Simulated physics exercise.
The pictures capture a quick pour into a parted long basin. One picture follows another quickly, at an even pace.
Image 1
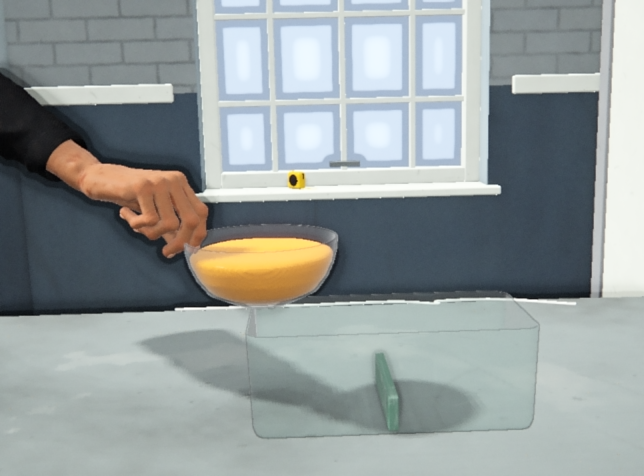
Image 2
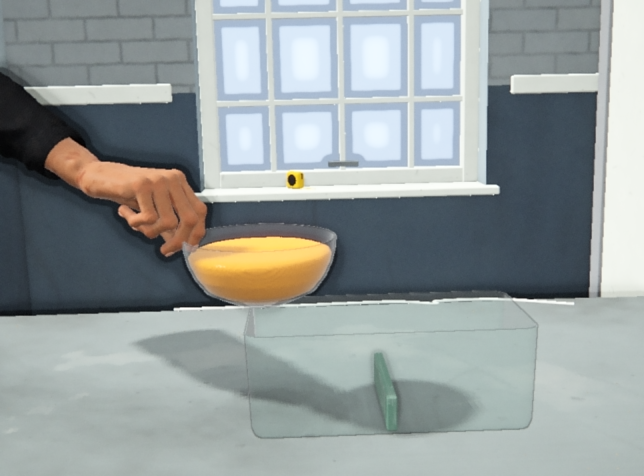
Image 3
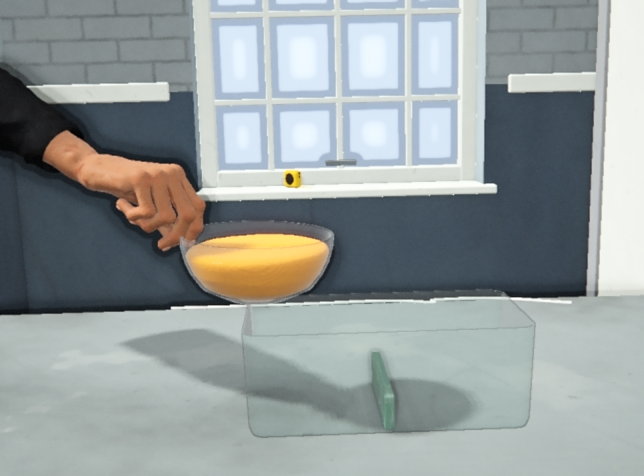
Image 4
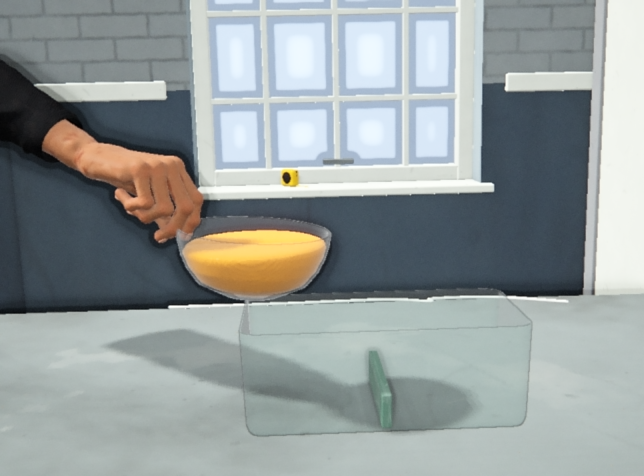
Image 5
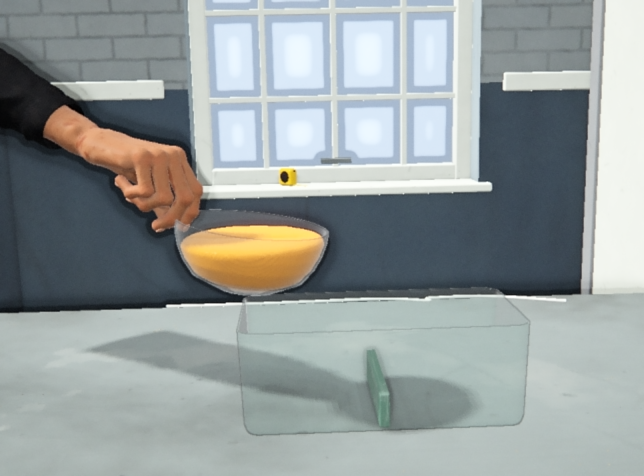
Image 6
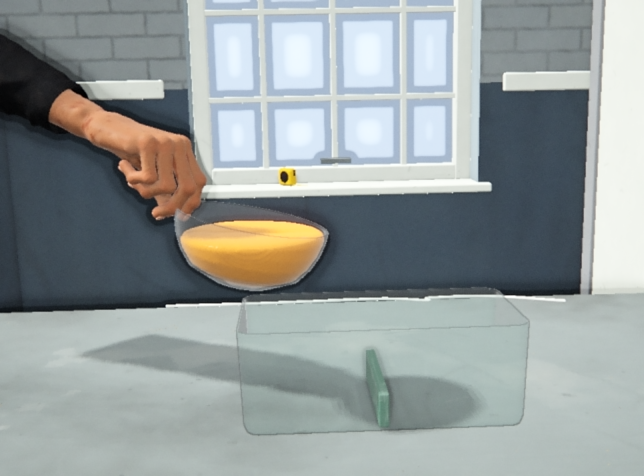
A hand slowly tilts a clear bowl of orange juice above a divided glass basin.
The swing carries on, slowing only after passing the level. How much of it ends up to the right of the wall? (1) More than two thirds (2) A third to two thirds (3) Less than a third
The answer is 1.
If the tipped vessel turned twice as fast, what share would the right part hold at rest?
I'd estimate about 65 percent ends up there.
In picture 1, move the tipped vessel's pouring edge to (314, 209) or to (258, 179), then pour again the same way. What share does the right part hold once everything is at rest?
Close to 85 % for the first start and close to 45 % for the second.
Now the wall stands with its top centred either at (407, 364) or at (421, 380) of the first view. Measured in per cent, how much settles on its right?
In order, near 80 and 55 in a hundred.
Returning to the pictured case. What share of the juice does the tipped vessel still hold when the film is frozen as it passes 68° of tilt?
Around 45 in a hundred.
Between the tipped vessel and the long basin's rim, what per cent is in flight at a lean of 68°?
Estimated at 40 per cent or so.
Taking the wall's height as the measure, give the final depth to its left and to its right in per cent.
Left: 10 %. Right: 80 %.
A moment on, the tilt is 68° and 46 per cent is still to pour, 3 is left of the wall and 11 right of it.
Next, the tilt is 102° and 1 per cent is still to pour, 6 is left of the wall and 84 right of it.
Then the tilt is 108° and 0 per cent is still to pour, 12 is left of the wall and 87 right of it.
Later the tilt is 108° and 0 per cent is still to pour, 13 is left of the wall and 86 right of it.
At rest 13 per cent lies left of the wall, 86 right of it and 1 outside.
